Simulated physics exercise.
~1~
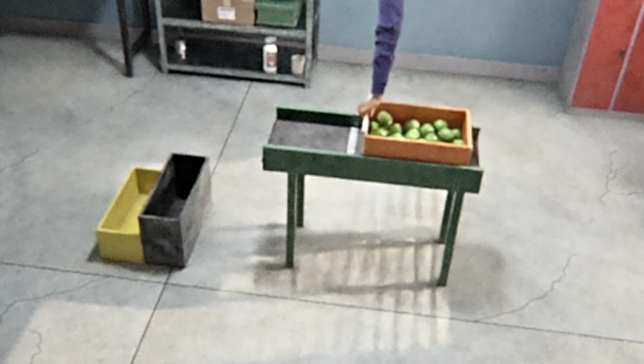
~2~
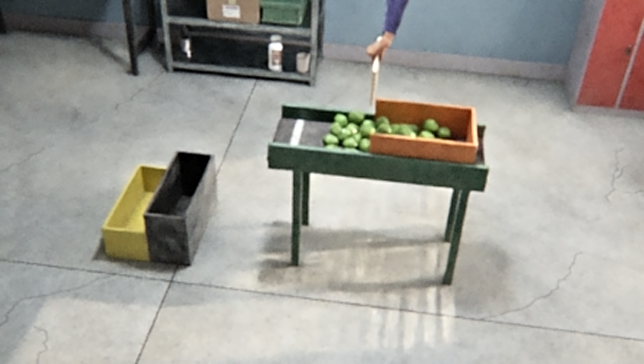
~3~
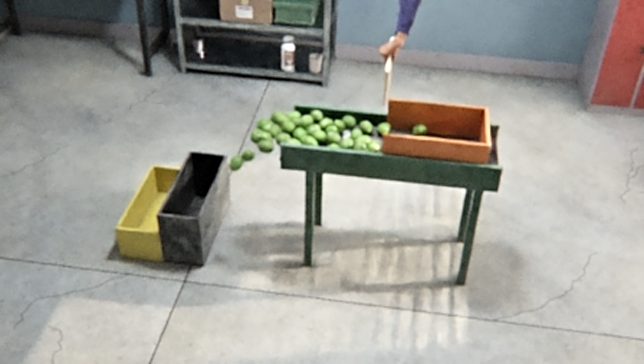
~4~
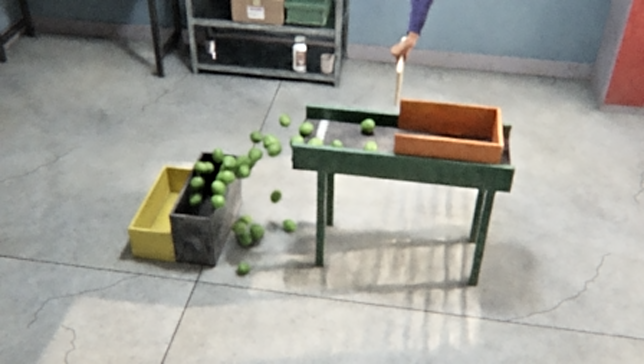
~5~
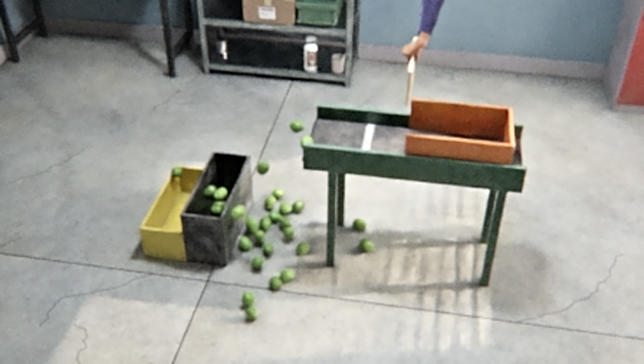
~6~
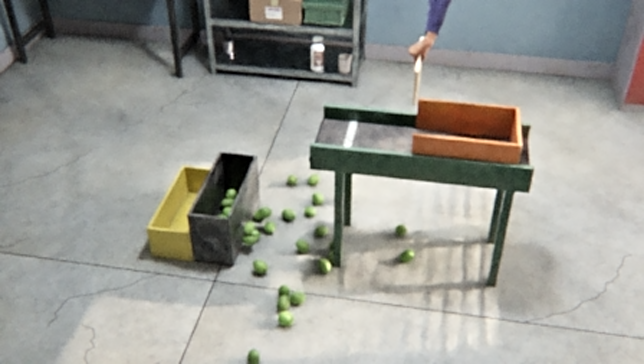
In a room with a concrete floor, a hand lifts a gate and green balls stream left from an orange pen along a belt, flying off its end toward a black bin and yellow tote; some land in the black bin, but most scatter on the floor short of it.
